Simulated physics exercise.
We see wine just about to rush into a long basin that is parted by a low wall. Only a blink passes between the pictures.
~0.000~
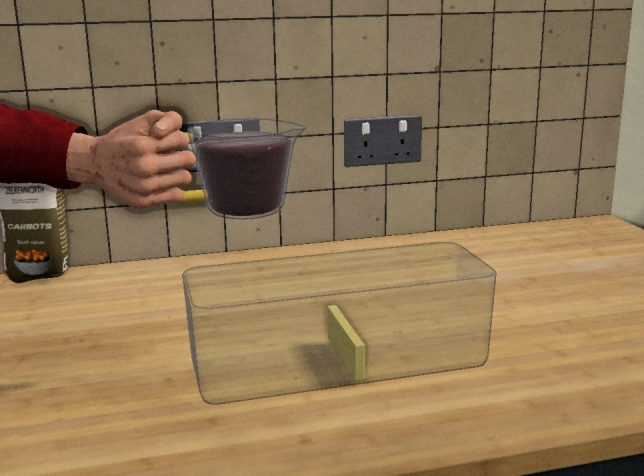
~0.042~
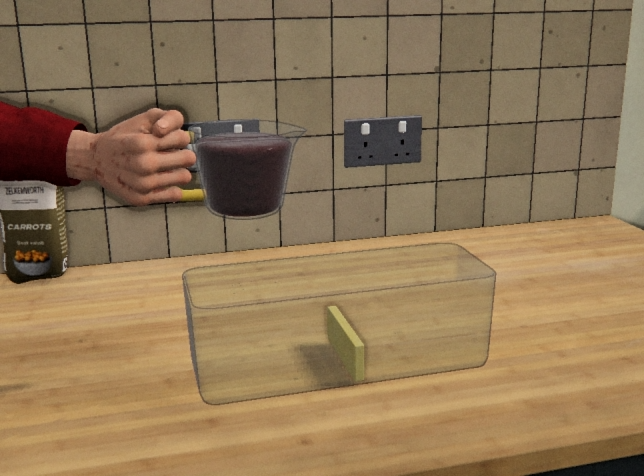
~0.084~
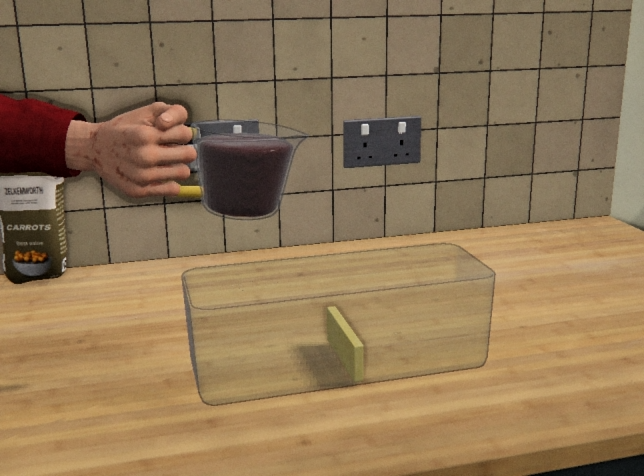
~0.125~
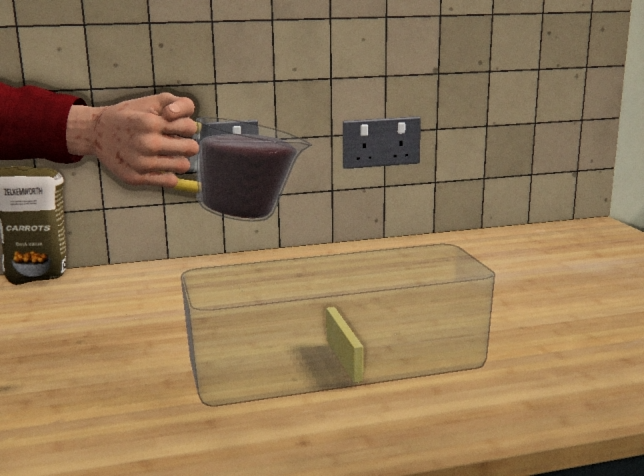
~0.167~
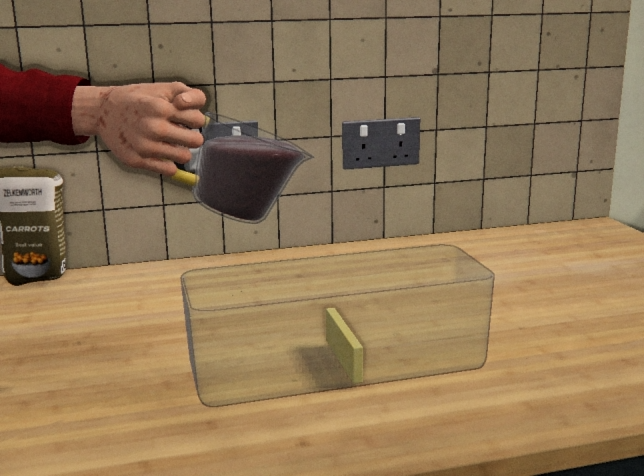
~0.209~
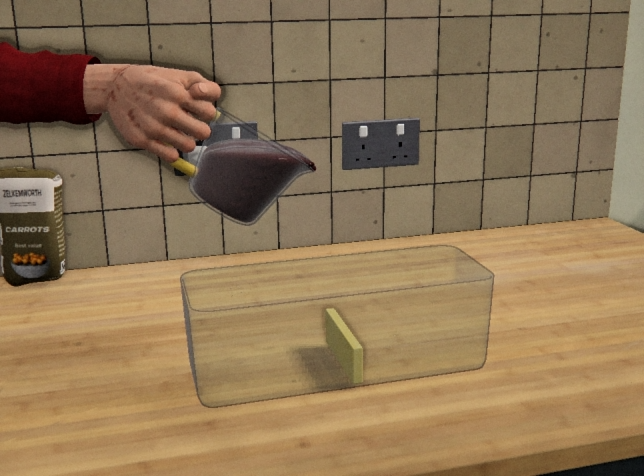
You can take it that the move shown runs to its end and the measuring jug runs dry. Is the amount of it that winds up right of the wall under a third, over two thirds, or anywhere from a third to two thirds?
My call is that the right side sits mid-range, from a third up to two thirds.
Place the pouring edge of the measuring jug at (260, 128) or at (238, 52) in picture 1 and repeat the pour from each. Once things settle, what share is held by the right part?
Around 5 percent first, around 5 percent second.
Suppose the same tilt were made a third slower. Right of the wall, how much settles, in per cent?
About 65 per cent.
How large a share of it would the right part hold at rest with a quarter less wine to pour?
Near 30 %.
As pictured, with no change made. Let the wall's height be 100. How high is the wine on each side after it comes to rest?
20 per cent for the left part, 30 for the right.
A moment on, the measuring jug is tipped on its side and 35 per cent is still to pour, 4 is left of the wall and 28 right of it.
Next, the measuring jug is tipped right over and 5 per cent is still to pour, 37 is left of the wall and 50 right of it.
Then the measuring jug is tipped right over and 0 per cent is still to pour, 47 is left of the wall and 50 right of it.
Later the measuring jug is tipped right over and 0 per cent is still to pour, 47 is left of the wall and 51 right of it.
At rest 47 per cent lies left of the wall, 51 right of it and 2 outside.
